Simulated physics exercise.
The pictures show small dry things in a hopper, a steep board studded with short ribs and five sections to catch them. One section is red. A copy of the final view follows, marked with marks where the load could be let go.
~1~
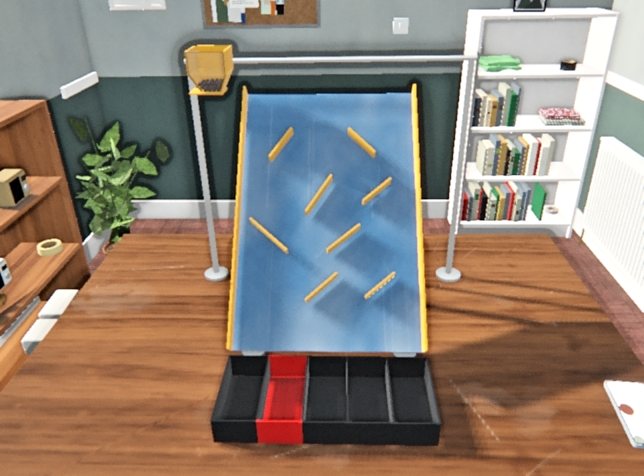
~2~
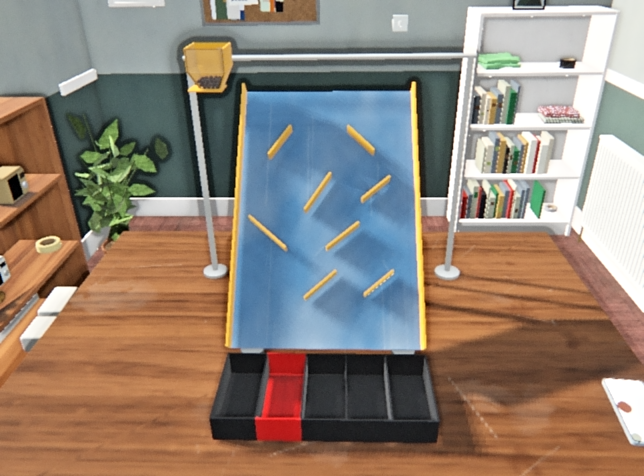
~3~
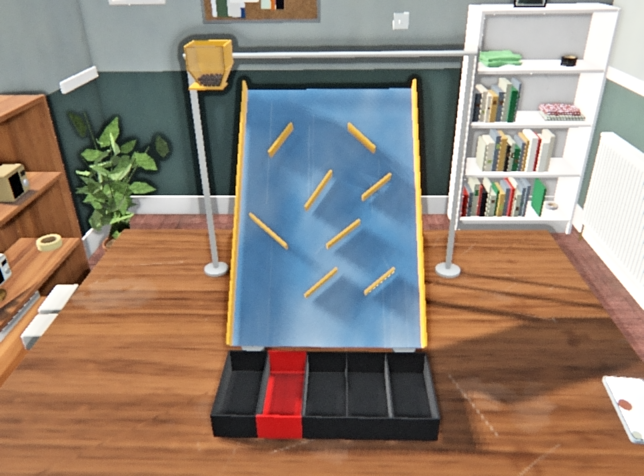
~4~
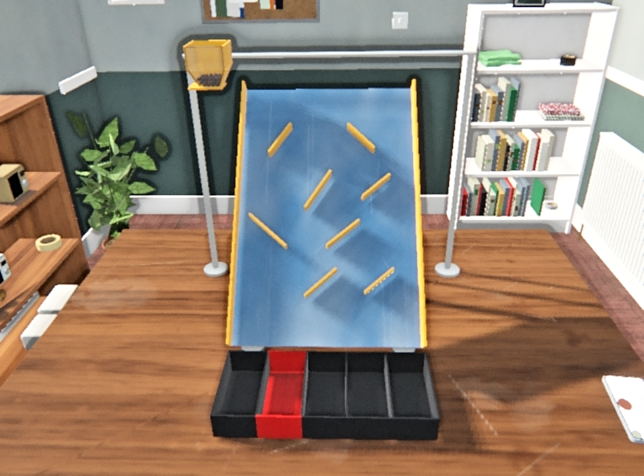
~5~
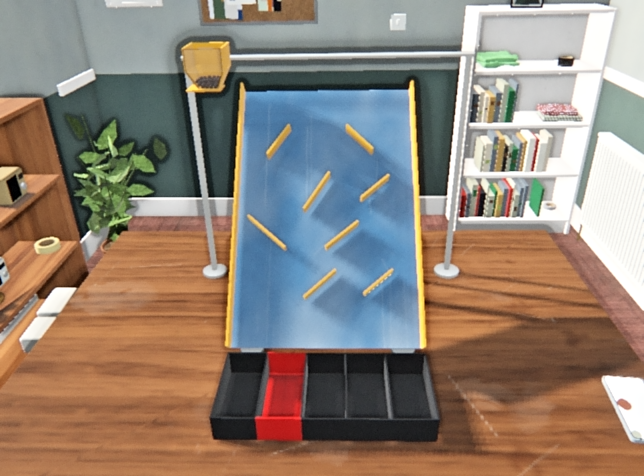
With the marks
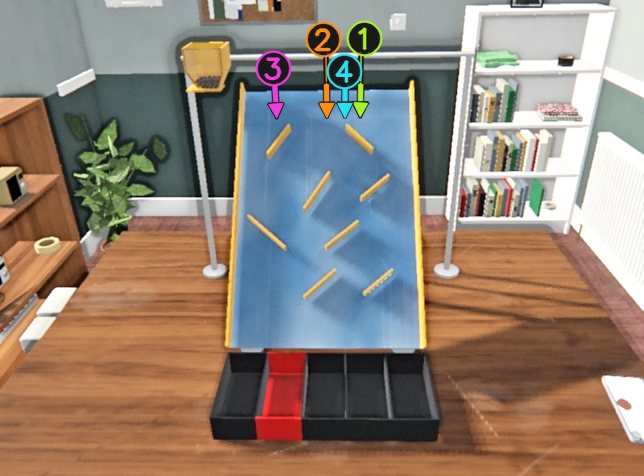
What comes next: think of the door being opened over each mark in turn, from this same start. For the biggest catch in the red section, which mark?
It is 2.
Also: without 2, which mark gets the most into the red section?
Mark 4.
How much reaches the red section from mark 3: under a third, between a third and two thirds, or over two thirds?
Under a third.
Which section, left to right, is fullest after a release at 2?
The second from the left.
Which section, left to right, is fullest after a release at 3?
The first.
On the marked copy, mark 1 meets the board at (360, 111); mark 2 meets the board at (326, 112); mark 3 meets the board at (276, 112); mark 4 meets the board at (345, 112).
With 1, a small part in the red section, about half in other sections, about a third outside the box.
With 2, about half in the red section, about a quarter in other sections, about a quarter outside the box.
With 3, a small part in the red section, about two thirds in other sections, about a quarter outside the box.
With 4, about a quarter in the red section, about half in other sections, about a quarter outside the box.
